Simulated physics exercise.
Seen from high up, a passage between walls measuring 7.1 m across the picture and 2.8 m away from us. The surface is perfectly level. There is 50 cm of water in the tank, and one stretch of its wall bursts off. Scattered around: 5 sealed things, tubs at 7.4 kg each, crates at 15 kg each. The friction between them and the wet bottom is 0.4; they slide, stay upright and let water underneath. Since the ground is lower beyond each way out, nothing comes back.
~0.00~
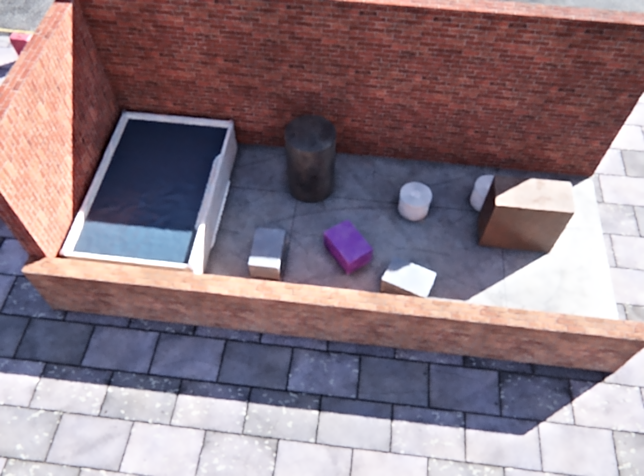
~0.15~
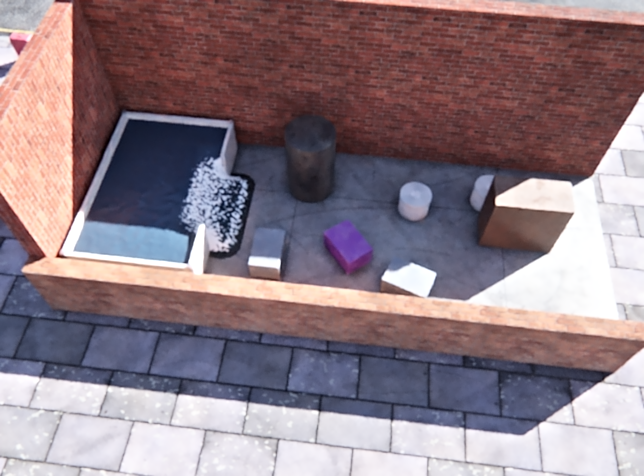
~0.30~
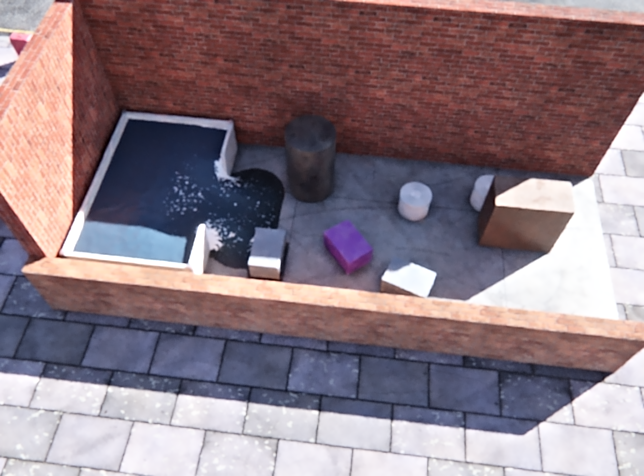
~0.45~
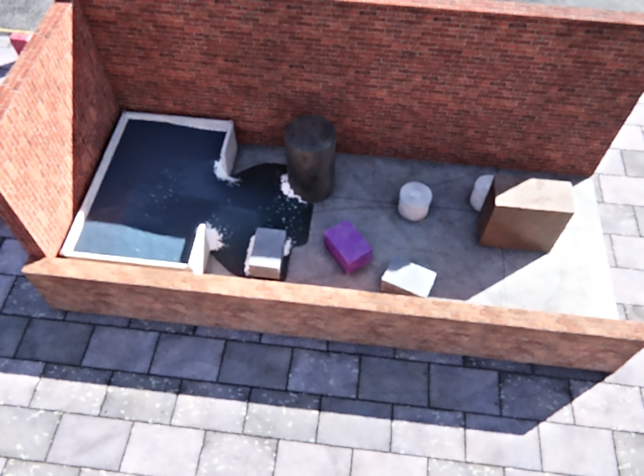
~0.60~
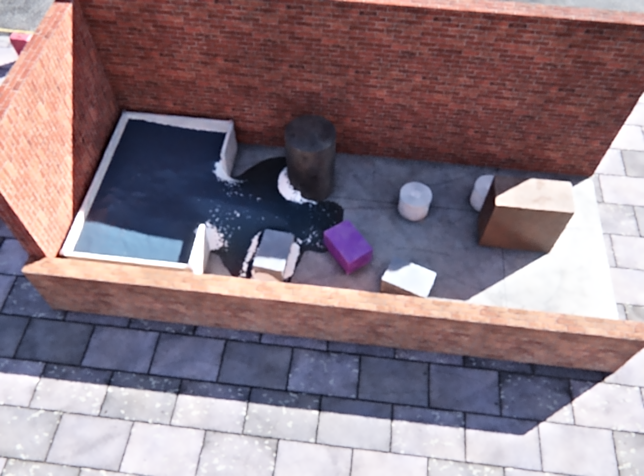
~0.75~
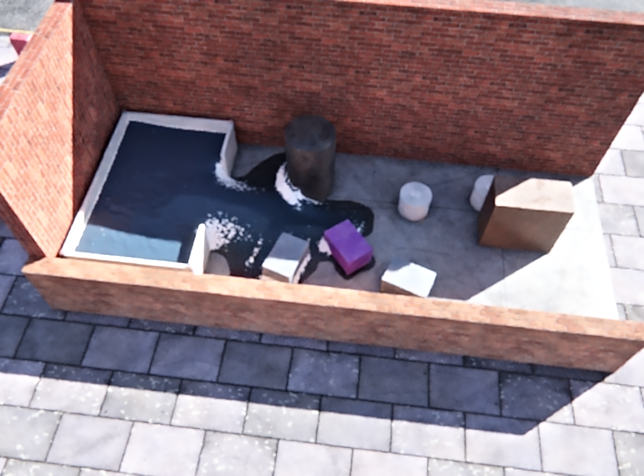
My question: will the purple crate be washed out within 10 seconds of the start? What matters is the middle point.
Out in time.
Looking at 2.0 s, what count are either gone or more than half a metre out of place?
At that time I count 4.
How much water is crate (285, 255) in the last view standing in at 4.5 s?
About 6 cm.
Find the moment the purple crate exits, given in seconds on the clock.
Exit time: About 3.5 s.
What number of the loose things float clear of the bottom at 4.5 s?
0 at that moment.
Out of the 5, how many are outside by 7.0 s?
Count at that moment: 5.
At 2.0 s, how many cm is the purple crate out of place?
Roughly 120 cm by then.
After 2.0 s the purple crate is near (427, 283), 1.2 m from its start, afloat; 0 of 5 are out; 2 afloat.
After 4.5 s the purple crate has gone out; 4 of 5 are out; 0 afloat.
After 7.0 s the purple crate has gone out; 5 of 5 are out; 0 afloat.
After 10.0 s the purple crate has gone out; 5 of 5 are out; 0 afloat.
